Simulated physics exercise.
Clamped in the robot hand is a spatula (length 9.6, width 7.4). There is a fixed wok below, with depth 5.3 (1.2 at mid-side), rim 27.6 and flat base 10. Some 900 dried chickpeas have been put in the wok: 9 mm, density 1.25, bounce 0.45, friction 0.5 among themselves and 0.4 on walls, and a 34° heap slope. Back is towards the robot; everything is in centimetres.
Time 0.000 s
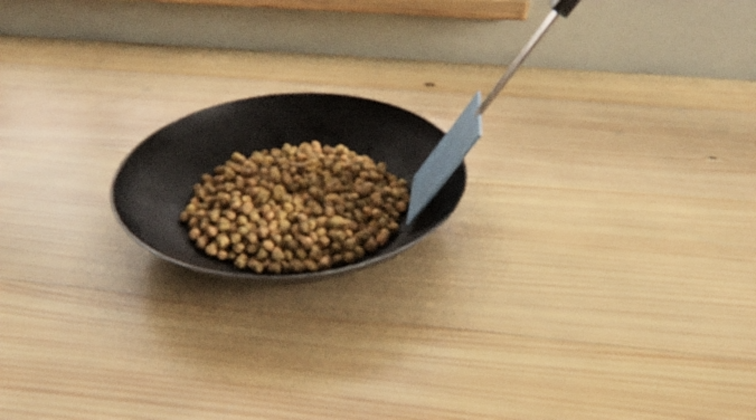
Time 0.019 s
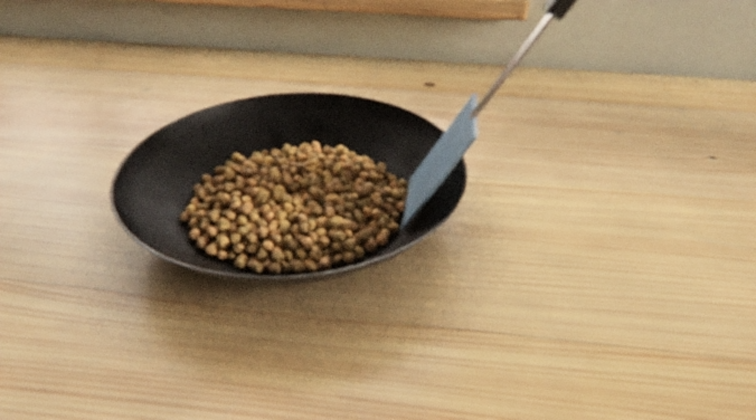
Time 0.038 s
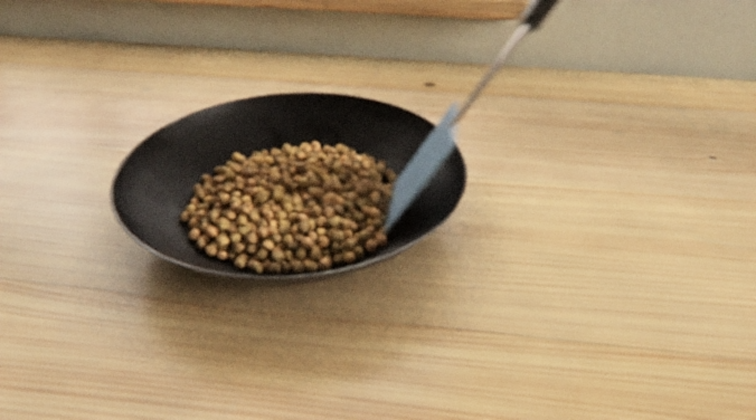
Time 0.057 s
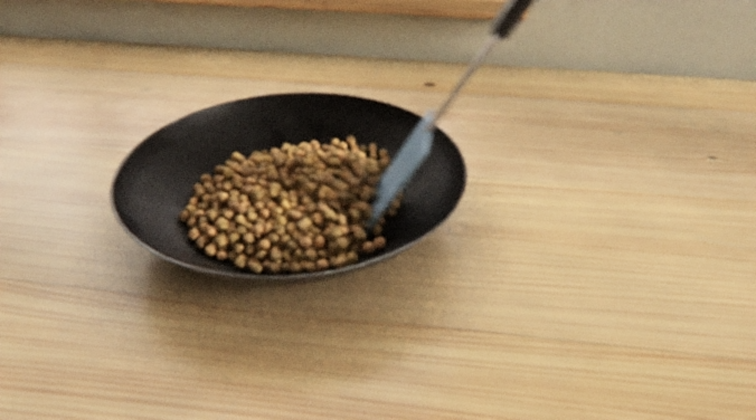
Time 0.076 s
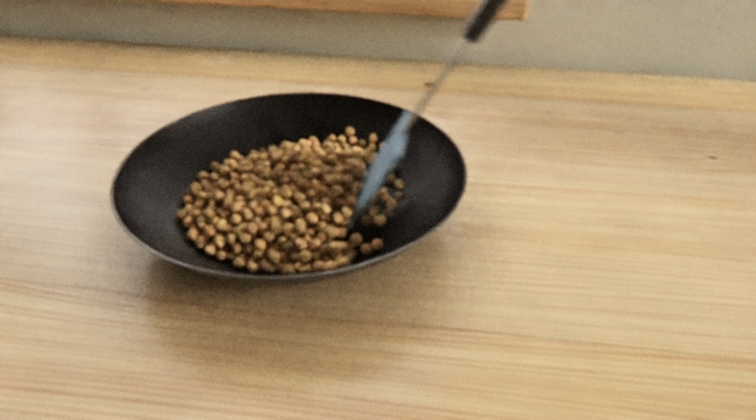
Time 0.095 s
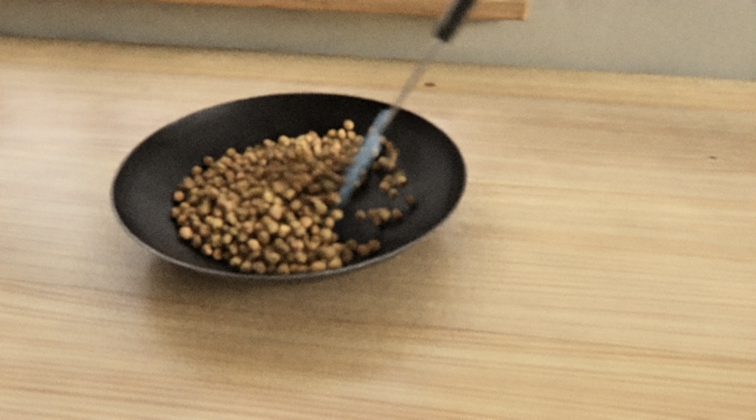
A spatula with a blue-grey blade moved from the right side of a black wok leftward into a heap of small brown chickpeas, pushing some aside and opening a dark gap among them.
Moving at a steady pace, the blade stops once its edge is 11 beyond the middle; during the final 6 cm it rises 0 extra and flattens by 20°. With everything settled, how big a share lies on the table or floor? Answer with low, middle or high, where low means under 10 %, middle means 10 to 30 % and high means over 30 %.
High.
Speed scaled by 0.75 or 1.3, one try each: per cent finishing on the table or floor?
Roughly 30 % and roughly 40 %.
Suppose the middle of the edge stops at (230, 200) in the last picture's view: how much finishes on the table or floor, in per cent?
Something near 5 in a hundred.
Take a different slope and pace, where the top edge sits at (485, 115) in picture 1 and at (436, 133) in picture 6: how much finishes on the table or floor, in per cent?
It comes to something like 20 %, give or take.
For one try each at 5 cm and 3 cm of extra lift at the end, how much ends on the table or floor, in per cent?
First try about 30 %, second try about 30 %.
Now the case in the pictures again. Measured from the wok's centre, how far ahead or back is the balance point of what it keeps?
Roughly 2.5 centimetres ahead.
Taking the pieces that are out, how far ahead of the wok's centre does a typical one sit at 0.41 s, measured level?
Roughly 22 cm.
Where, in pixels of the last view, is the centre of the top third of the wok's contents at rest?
The middle lies somewhere around (258, 179).
After 0.14 s, sloping 61°, highest piece 13 above the table; 898 in the wok, 2 on the blade or in flight.
After 0.19 s, sloping 55°, highest piece 19 above the table; 898 in the wok, 2 on the blade or in flight.
After 0.41 s, sloping 41°, highest piece 15 above the table; 567 in the wok, 234 on the table or floor, 99 on the blade or in flight.
After 1.46 s, sloping 41°, highest piece 5 above the table; 567 in the wok, 333 on the table or floor.
At rest, 567 in the wok, 333 on the table or floor. That is 37 % on the table or floor.
